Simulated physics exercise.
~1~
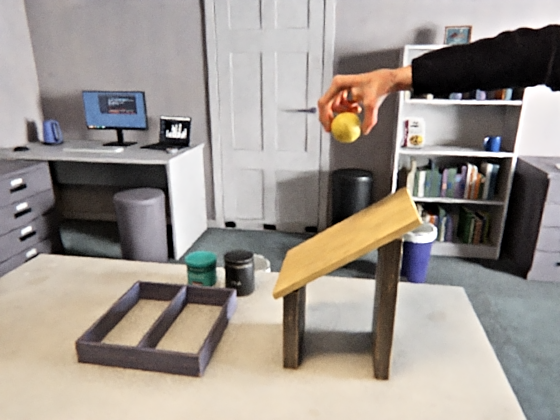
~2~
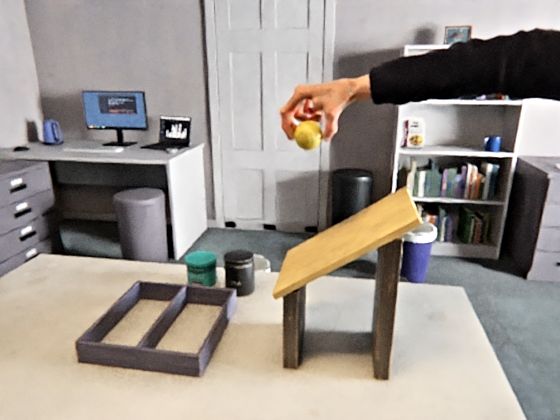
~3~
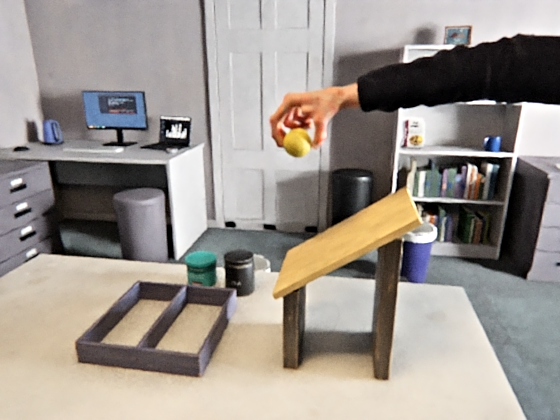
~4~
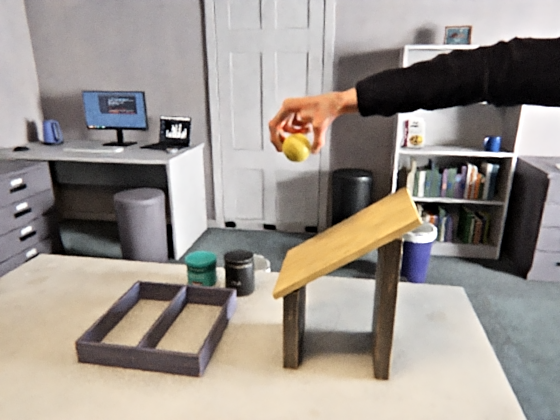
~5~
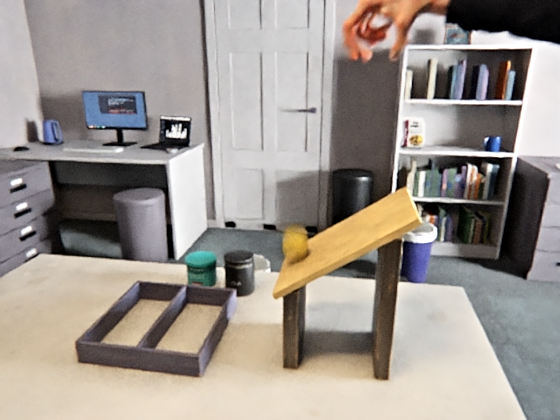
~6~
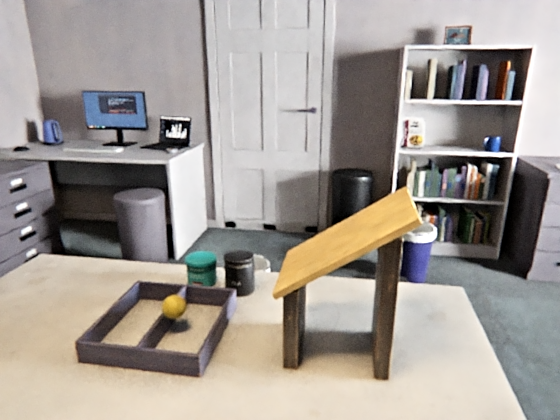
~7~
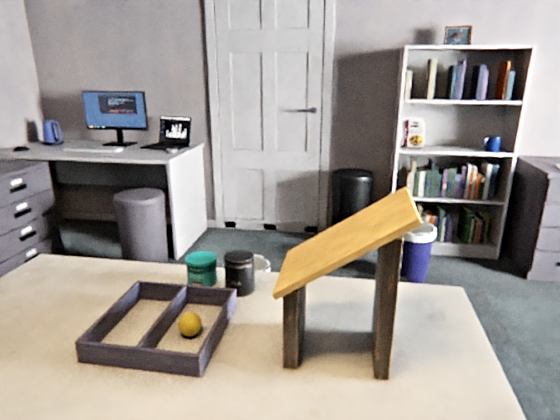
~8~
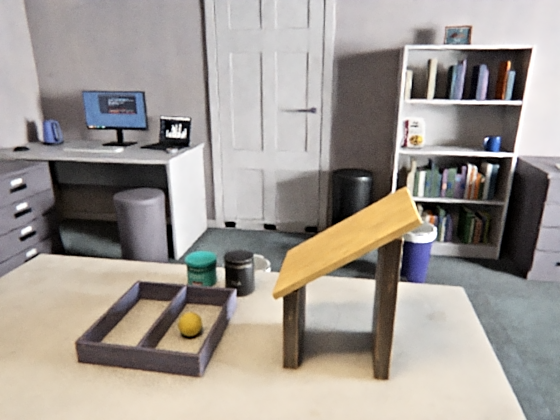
A hand in a dark sleeve holds a small yellow lemon above a sloping wooden board on dark supports, seen from a fixed view across a pale tabletop in a room with a desk, a door and a bookshelf. To the left sits a dark tray split into two bays, with a turquoise tin and a black jar behind it. The hand carries the lemon left and slightly down, then lets go and draws back. The lemon drops onto the board's lower part, rebounds left to the tray, and settles in the bay nearer the board.
